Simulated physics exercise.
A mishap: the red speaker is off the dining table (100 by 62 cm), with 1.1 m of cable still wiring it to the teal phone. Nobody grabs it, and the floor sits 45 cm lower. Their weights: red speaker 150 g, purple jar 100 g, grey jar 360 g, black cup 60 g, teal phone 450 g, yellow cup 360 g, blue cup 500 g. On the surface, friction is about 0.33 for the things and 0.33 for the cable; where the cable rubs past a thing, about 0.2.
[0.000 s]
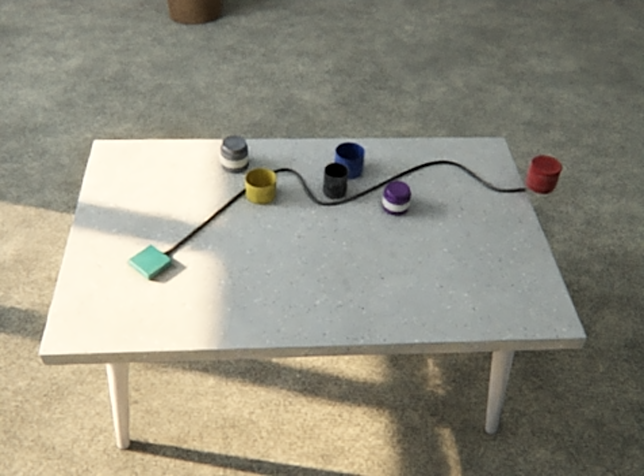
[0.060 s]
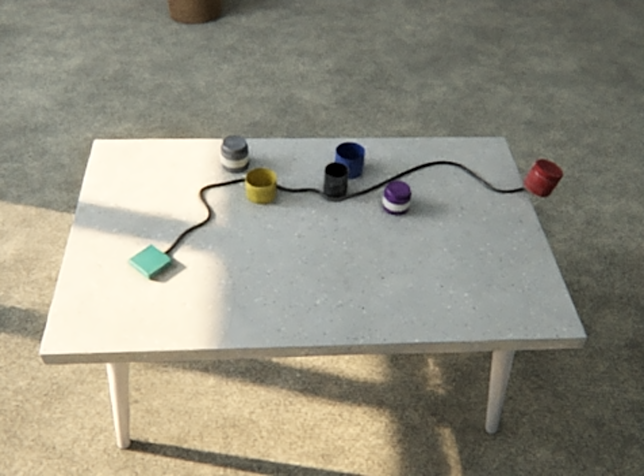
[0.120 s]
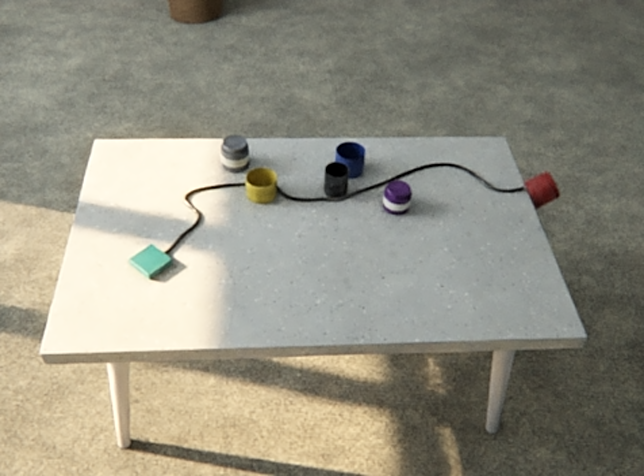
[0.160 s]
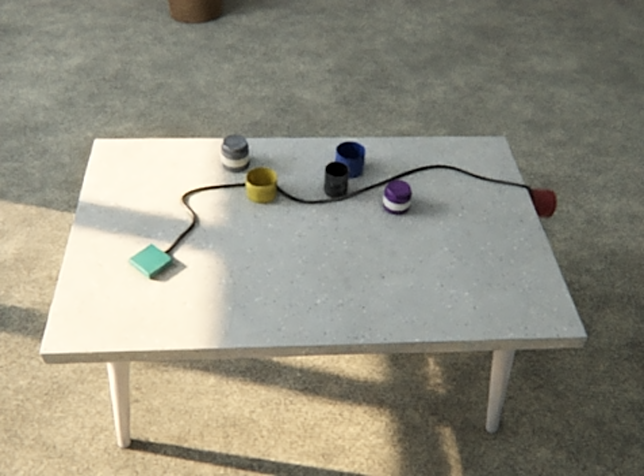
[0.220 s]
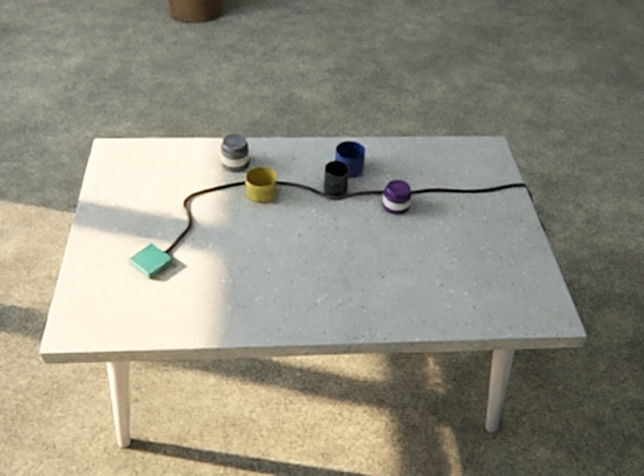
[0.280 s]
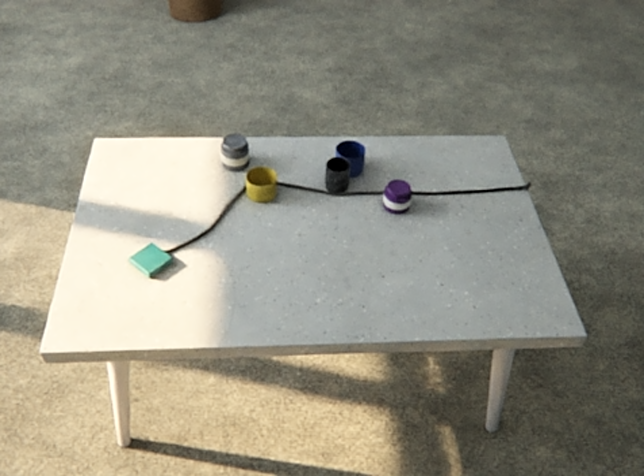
The clip opens on a pale table holding several jars and cups, with a dark cable winding from a teal block to a red cylinder at the right edge. The red cylinder tilts and drops out of sight below the edge, while the cable shifts and straightens across the tabletop.
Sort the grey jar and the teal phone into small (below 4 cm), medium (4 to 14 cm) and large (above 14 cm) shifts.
Shifts - grey jar: Small; teal phone: Small.
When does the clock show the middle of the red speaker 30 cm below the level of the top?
Answer: Not at all.
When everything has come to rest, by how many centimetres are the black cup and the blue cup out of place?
The black cup ends up 2 cm from where it began, and the blue cup 0 cm.
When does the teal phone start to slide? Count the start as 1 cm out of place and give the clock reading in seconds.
The teal phone gets there at 0.55 seconds.
At 0.5 s, the cable's tail end at (167, 251); red speaker over the edge, yellow cup 3 cm off its start, black cup 2 cm off its start.
At 0.7 s, the cable's tail end at (168, 250); teal phone 1 cm off its start, red speaker over the edge, yellow cup 3 cm off its start.
At 1.0 s, the cable's tail end at (168, 250); teal phone 1 cm off its start at (154, 255), red speaker over the edge, yellow cup 3 cm off its start at (266, 184).
At 1.2 s, the cable's tail end at (168, 250); teal phone 1 cm off its start, yellow cup 3 cm off its start, black cup 2 cm off its start.
At 2.4 s, the cable's tail end at (168, 250); teal phone 1 cm off its start at (154, 255), grey jar 0 cm off its start at (235, 141), red speaker over the edge, yellow cup 3 cm off its start at (266, 184).
